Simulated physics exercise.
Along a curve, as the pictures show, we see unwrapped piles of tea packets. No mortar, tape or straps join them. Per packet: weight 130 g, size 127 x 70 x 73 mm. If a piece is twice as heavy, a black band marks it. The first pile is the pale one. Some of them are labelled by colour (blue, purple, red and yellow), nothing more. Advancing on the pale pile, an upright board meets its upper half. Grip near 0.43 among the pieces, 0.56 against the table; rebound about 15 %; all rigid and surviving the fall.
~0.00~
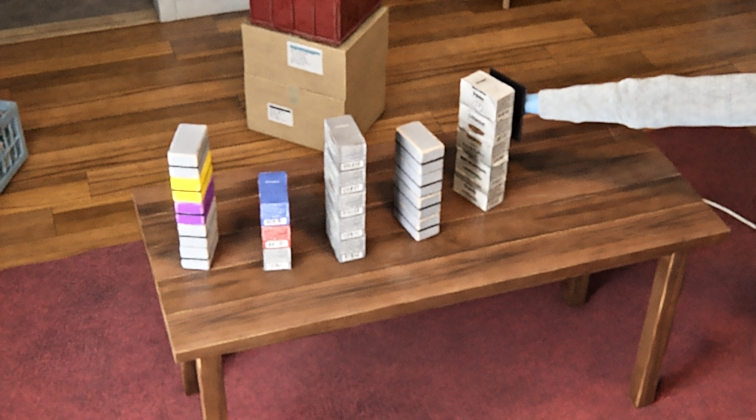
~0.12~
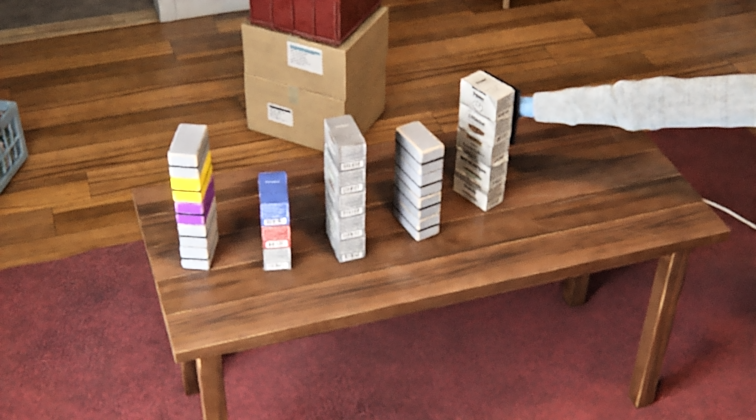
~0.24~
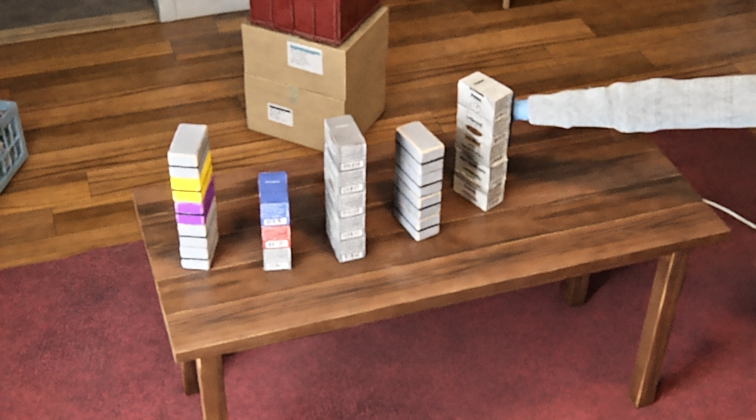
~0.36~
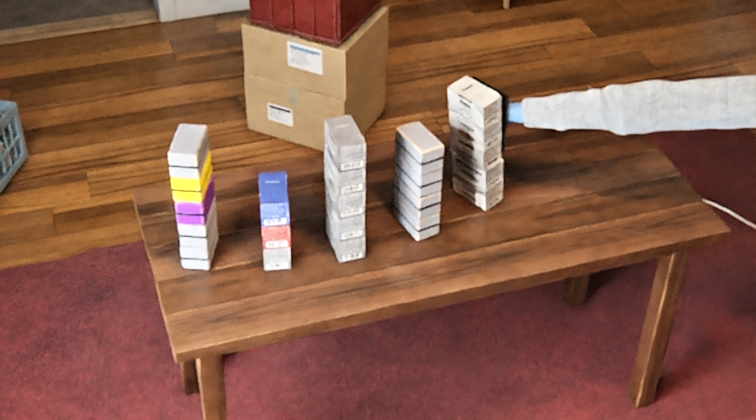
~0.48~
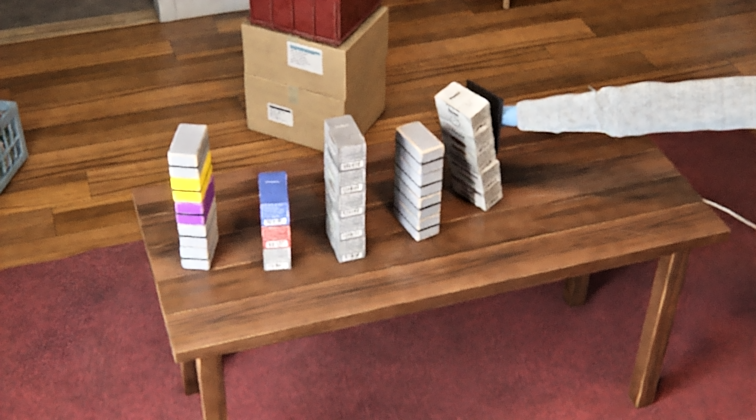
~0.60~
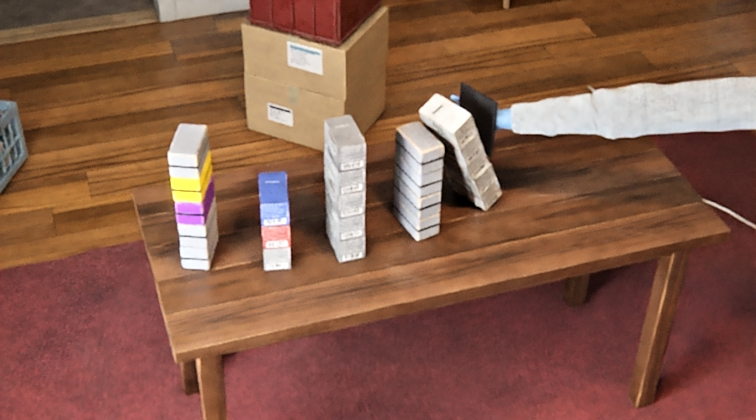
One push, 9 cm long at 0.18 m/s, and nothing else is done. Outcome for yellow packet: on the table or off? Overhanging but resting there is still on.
Off.
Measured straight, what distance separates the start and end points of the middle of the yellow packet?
It ends around 110 cm from its start.
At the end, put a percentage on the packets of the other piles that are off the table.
I'd put it at about 25 percent.
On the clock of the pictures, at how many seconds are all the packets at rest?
Around 3.0 seconds.
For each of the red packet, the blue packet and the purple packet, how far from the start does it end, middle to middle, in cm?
Displacements: Red = 16, blue = 24, purple = 96 (cm).
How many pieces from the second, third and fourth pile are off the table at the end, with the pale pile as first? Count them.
As for pieces, it's second 0, third 0 and fourth 0.
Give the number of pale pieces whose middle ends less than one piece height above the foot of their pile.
I count 2 of the pale pieces.
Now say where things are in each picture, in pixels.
In the first frame (we follow the side turned to the camera), board (524, 108) 36 mm short; yellow packet (186, 191); blue packet (273, 187); red packet (277, 237); no other piece has moved.
Board (518, 111) 14 mm short; yellow packet (186, 191), in the second frame.
Board (512, 114) 7 mm in; yellow packet (186, 191), in the third frame.
Board (507, 117) 29 mm in, top of the pale pile leaning 7°; yellow packet (186, 191); no other piece has moved, in the fourth frame.
Board (501, 120) 50 mm in, top of the pale pile leaning 14°; yellow packet (186, 191); no other piece has moved, in the fifth frame.
Board (495, 123) 7 cm in, top of the pale pile leaning 24°; yellow packet (186, 191); purple packet (190, 214); blue packet (273, 187); no other piece has moved, in the sixth frame.
Around 1.06 s, 5 of the pale pile down; none of the 17 other packets off the table, 4 disturbed; yellow packet unmoved.
Around 1.38 s, 5 of the pale pile down; none of the 17 other packets off the table, 10 disturbed; yellow packet unmoved; blue packet displaced 10 mm.
Around 2.00 s, 5 of the pale pile down; none of the 17 other packets off the table, 17 disturbed; yellow packet tipped 27°; red packet tipped 47°, 54 mm lower.
Around 2.48 s, 5 of the pale pile down; 4 of the 17 other packets off the table; yellow packet upside down; purple packet upside down.
Finally (3.0 s), 5 of the pale pile down; 4 of the 17 other packets off the table; yellow packet on its side; purple packet on its side; red packet on its side. Seen by the last camera, middles, yellow packet near (71, 383), purple packet near (123, 402).
